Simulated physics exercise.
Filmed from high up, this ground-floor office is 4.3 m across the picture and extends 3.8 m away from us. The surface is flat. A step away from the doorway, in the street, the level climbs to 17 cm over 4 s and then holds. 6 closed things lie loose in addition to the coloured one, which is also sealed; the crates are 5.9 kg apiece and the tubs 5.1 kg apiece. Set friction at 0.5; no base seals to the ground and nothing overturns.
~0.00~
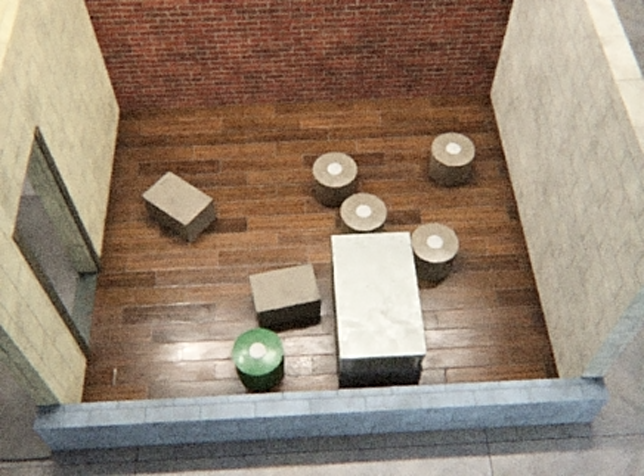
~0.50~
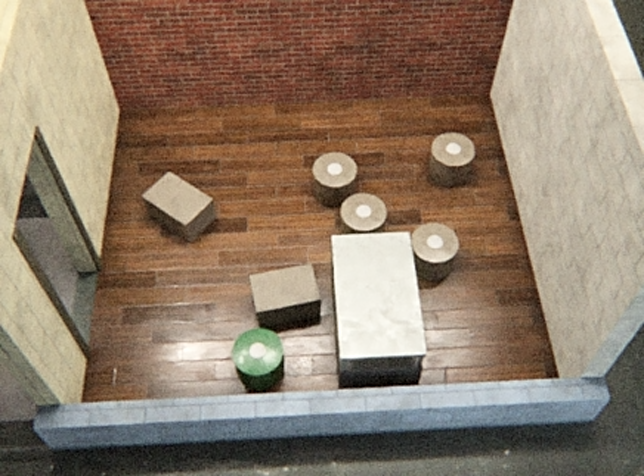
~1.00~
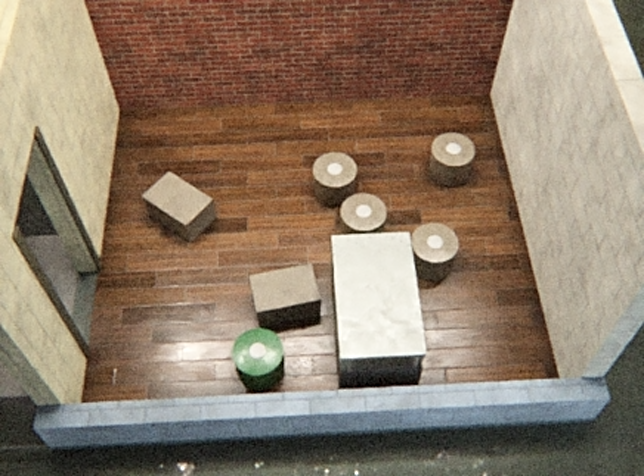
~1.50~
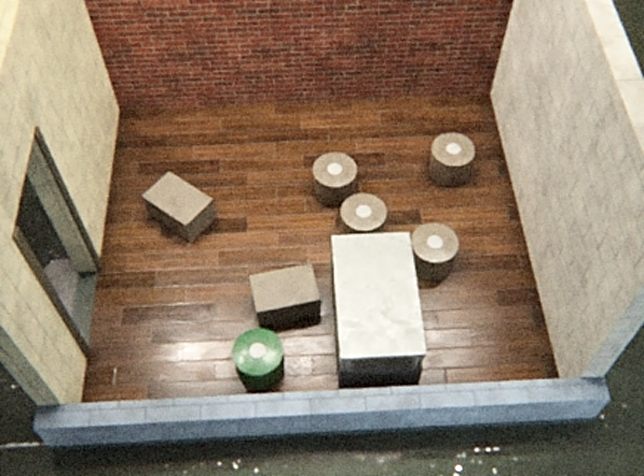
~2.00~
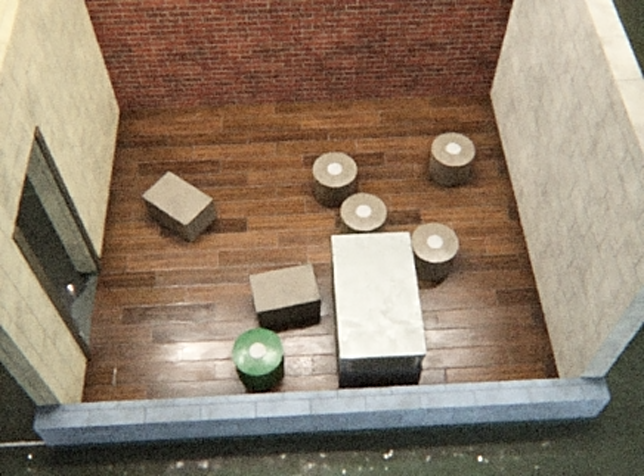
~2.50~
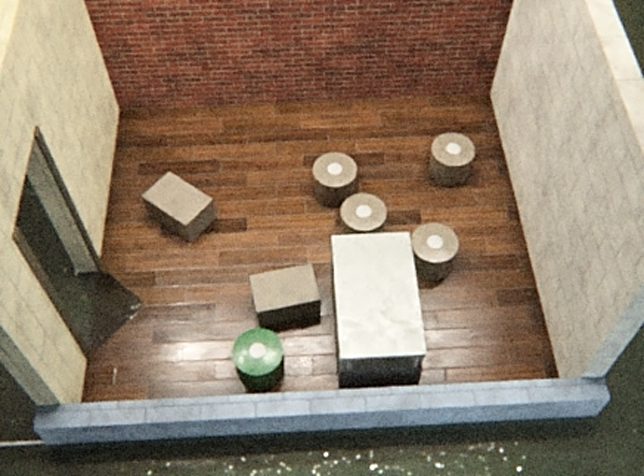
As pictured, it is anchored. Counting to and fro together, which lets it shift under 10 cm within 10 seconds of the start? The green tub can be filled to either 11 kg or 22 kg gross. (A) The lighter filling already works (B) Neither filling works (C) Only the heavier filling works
(C) Only the heavier filling works.
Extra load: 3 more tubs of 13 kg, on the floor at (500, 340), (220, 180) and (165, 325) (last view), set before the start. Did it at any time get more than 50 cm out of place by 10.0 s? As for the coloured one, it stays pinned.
In that order: Within it, within it, beyond it.
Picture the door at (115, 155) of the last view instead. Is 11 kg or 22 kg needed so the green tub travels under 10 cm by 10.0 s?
Outcome - the lighter pick works.
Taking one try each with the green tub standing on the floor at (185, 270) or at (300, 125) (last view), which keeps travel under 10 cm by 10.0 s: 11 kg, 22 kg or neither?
The first try gives success with heavier only; the second gives success with both.
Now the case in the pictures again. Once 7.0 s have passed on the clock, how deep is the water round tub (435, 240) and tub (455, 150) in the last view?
Some 2 cm at the first, some 2 cm at the second.
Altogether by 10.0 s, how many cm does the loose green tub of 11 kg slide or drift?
It would cover some 120 cm all told.
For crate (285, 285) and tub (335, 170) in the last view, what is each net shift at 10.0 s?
Respectively 300 and 120 centimetres.
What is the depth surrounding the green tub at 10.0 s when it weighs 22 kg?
Around 9 cm.
After 3.5 s the green tub would be 0 cm from its start with 11 kg and 0 cm from its start with 22 kg; 0 cm of water round it then.
After 4.5 s the green tub would be 0 cm from its start with 11 kg and 0 cm from its start with 22 kg; 4 cm of water round it then.
After 7.0 s the green tub would be 19 cm from its start with 11 kg and 0 cm from its start with 22 kg; 7 cm of water round it then.
After 10.0 s the green tub would be 114 cm from its start with 11 kg and 0 cm from its start with 22 kg; 9 cm of water round it then.
